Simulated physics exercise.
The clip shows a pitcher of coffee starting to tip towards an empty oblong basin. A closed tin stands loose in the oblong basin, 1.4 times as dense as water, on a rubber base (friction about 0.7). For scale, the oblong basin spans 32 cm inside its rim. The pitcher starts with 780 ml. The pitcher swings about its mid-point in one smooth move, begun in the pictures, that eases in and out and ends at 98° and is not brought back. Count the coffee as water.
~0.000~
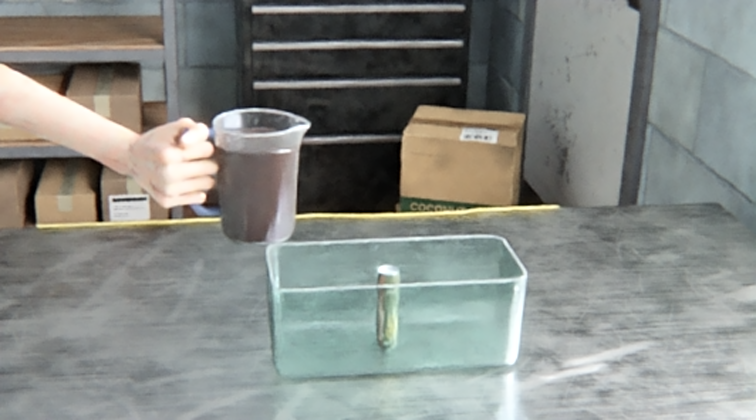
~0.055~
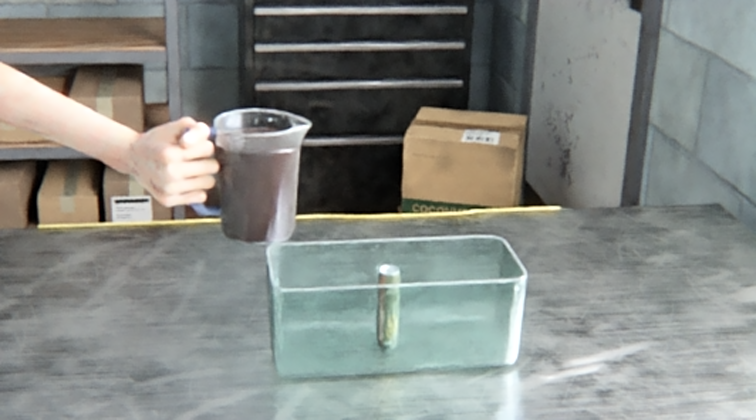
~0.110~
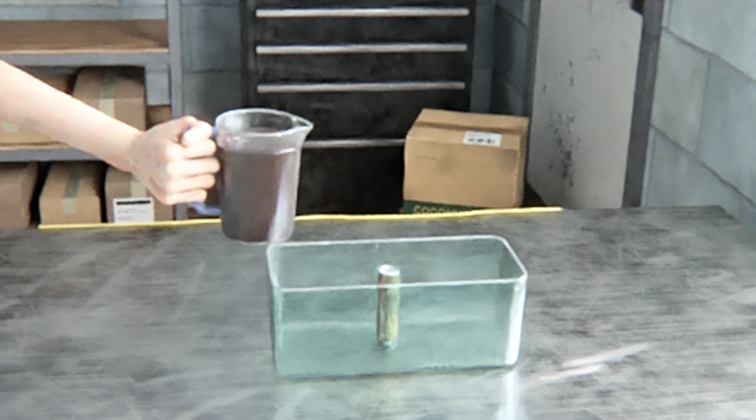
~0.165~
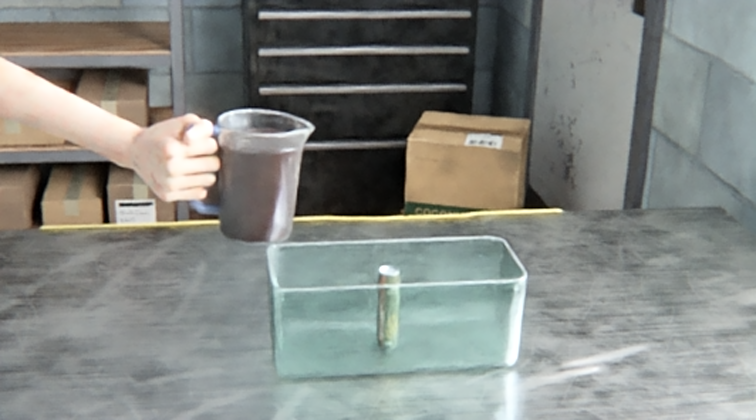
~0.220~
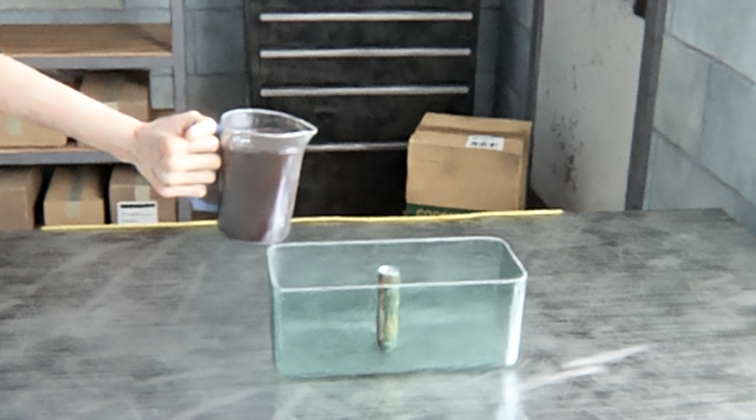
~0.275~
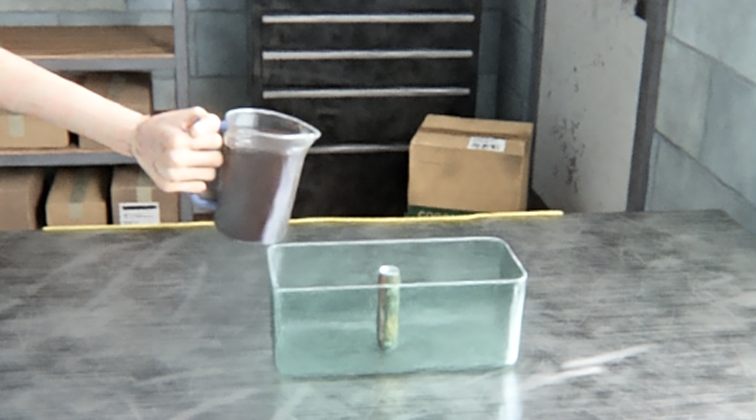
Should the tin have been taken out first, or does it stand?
It topples.
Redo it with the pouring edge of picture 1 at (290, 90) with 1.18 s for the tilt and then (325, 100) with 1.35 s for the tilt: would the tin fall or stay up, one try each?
First it falls; then it goes over.
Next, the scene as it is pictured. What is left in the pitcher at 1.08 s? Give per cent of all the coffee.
Some 48 per cent.
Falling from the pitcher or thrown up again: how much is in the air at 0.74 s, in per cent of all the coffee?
Near 10 in a hundred.
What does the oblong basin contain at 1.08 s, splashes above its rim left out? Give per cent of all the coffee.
Near 38 in a hundred.
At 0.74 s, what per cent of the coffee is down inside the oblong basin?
About 2 per cent.
Then, 0.74 s in, the tilt is 58° and 88 per cent is still to pour; the tin stands where it began.
Then, 1.08 s in, the tilt is 90° and 47 per cent is still to pour; the tin stands where it began.
Then, 1.44 s in, the tilt is 98° and 9 per cent is still to pour; the tin lies on its side.
Then, 1.83 s in, the tilt is 98° and 1 per cent is still to pour; the tin lies on its side.
Finally, the tin lies on its side.
